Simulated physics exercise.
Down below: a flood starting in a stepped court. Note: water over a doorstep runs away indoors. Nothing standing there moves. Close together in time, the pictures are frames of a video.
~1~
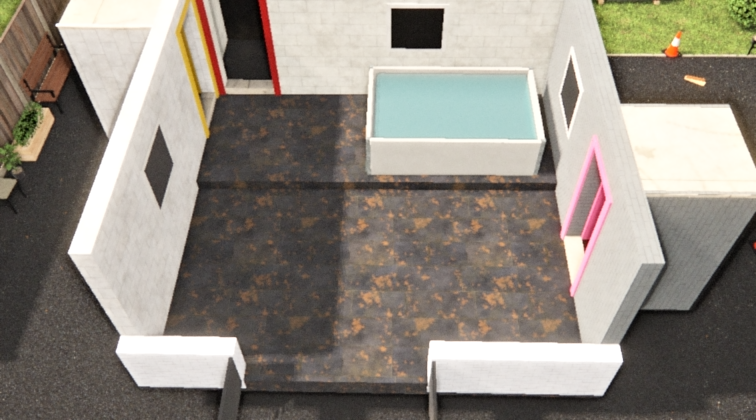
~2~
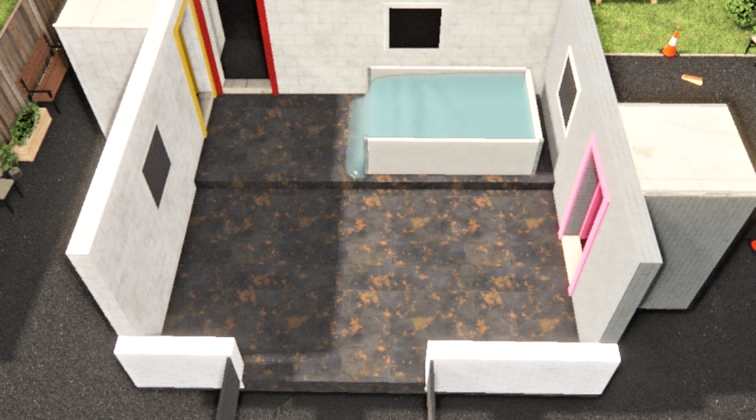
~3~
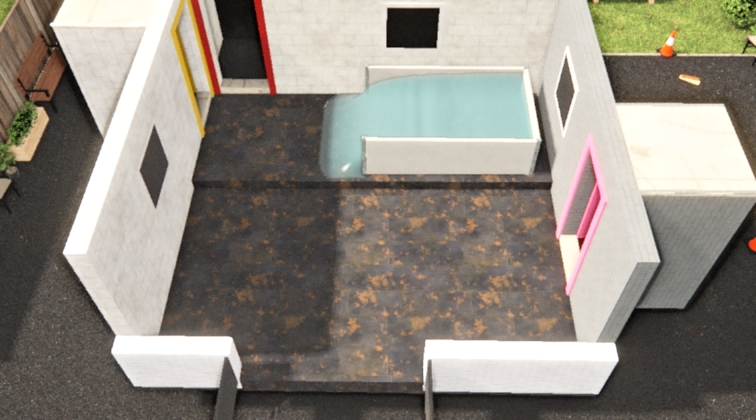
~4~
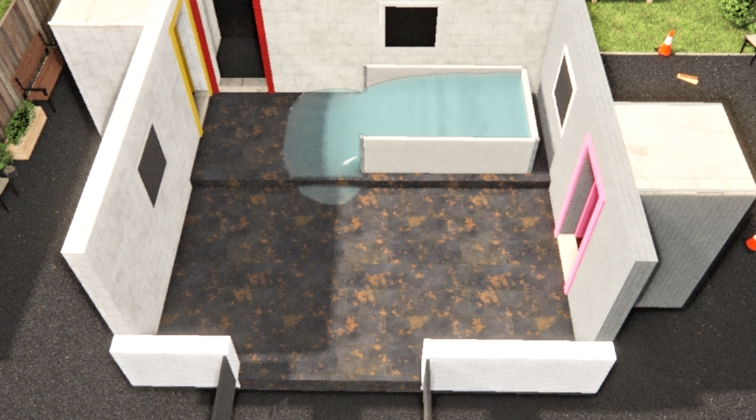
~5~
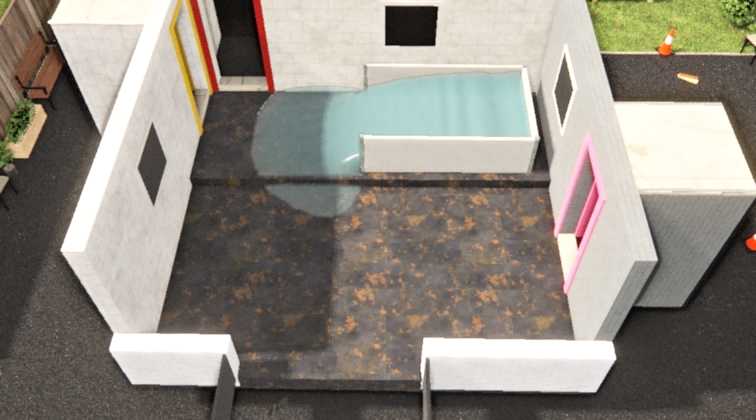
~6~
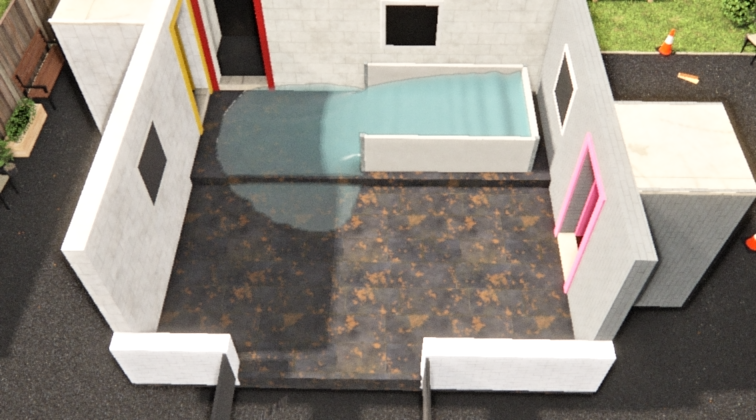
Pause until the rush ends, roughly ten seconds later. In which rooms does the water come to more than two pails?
Taking them in turn, the red door goes beyond two pails, the pink door keeps to two pails or fewer, the yellow door goes beyond two pails.
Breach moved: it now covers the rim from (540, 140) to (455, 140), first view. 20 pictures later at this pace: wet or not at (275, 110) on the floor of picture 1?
There: Free of water.
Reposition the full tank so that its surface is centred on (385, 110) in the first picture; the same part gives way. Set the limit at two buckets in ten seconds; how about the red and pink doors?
Briefly, the red door gets too much and the pink door gets little enough.
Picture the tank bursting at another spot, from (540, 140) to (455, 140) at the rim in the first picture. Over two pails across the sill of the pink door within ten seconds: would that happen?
Note: Pink door admits more.
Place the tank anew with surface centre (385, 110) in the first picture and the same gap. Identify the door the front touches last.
It's the one in pink, as it turns out.
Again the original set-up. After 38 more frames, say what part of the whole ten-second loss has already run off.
Approximately 75 in a hundred, I think.
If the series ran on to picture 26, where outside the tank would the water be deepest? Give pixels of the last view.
I'd go with (151, 359) as the deepest place.
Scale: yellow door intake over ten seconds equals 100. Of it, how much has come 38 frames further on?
Roughly 100 %.
A moment on, water covers 35 % of the floor; the red door wet at the sill, nothing in, the pink door not reached, the yellow door over two buckets in.
Next, water covers 40 % of the floor; the red door under two buckets in, the pink door not reached, the yellow door far over two buckets in.
Then, water covers 50 % of the floor; the red door far over two buckets in, the pink door not reached, the yellow door far over two buckets in.
Later, water covers 85 % of the floor; the red door far over two buckets in, the pink door wet at the sill, nothing in, the yellow door far over two buckets in.
In the end, water covers 95 % of the floor; the red door far over two buckets in, the pink door wet at the sill, nothing in, the yellow door far over two buckets in.
